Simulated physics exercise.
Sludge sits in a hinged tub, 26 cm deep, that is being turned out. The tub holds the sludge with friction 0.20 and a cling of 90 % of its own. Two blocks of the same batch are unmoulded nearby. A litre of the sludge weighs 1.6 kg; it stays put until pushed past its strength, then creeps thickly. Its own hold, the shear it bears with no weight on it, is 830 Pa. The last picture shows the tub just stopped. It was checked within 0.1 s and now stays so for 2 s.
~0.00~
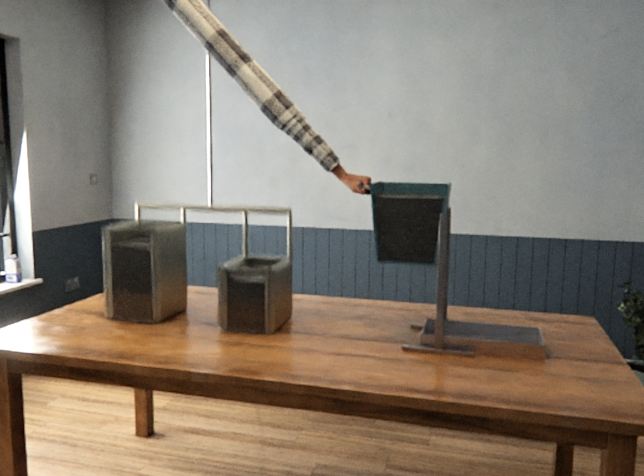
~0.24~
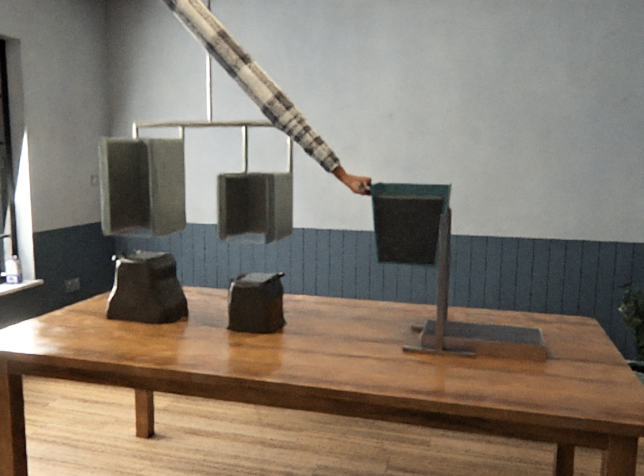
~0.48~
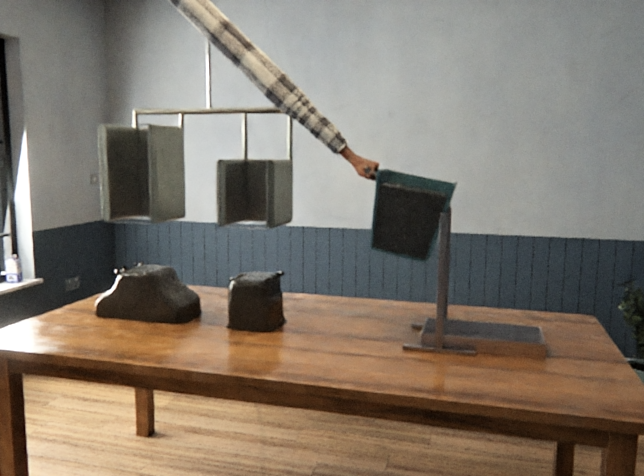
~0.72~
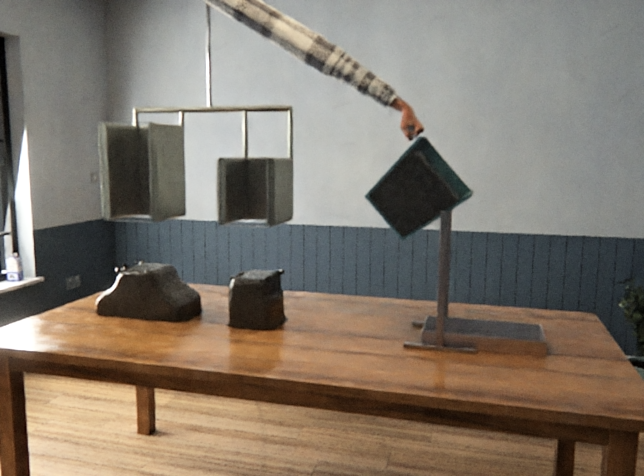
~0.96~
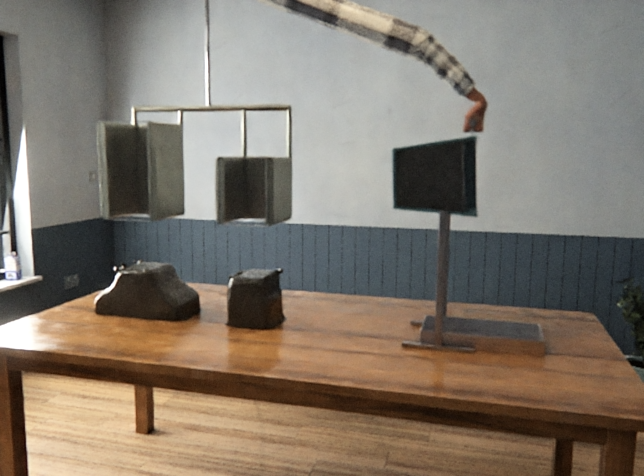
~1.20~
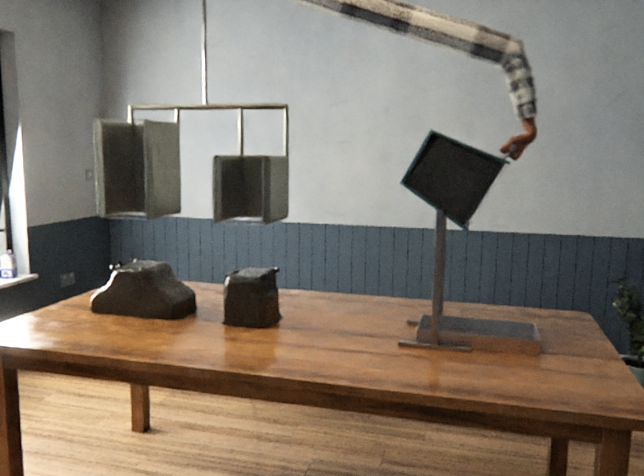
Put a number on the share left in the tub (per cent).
Close to 0 per cent.
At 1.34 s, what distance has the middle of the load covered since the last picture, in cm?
Roughly 9 cm.
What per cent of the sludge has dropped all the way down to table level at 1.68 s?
Near 85 %.
By 1.34 s, the tub is at 118 degrees and holds 72 %.
By 1.51 s, the tub is at 118 degrees and holds 12 %.
By 1.68 s, the tub is at 118 degrees and holds 0 %.
By 1.85 s, the tub is at 118 degrees and holds 0 %.
By 3.20 s, at the end, the tub is at 118 degrees and holds 0 %.
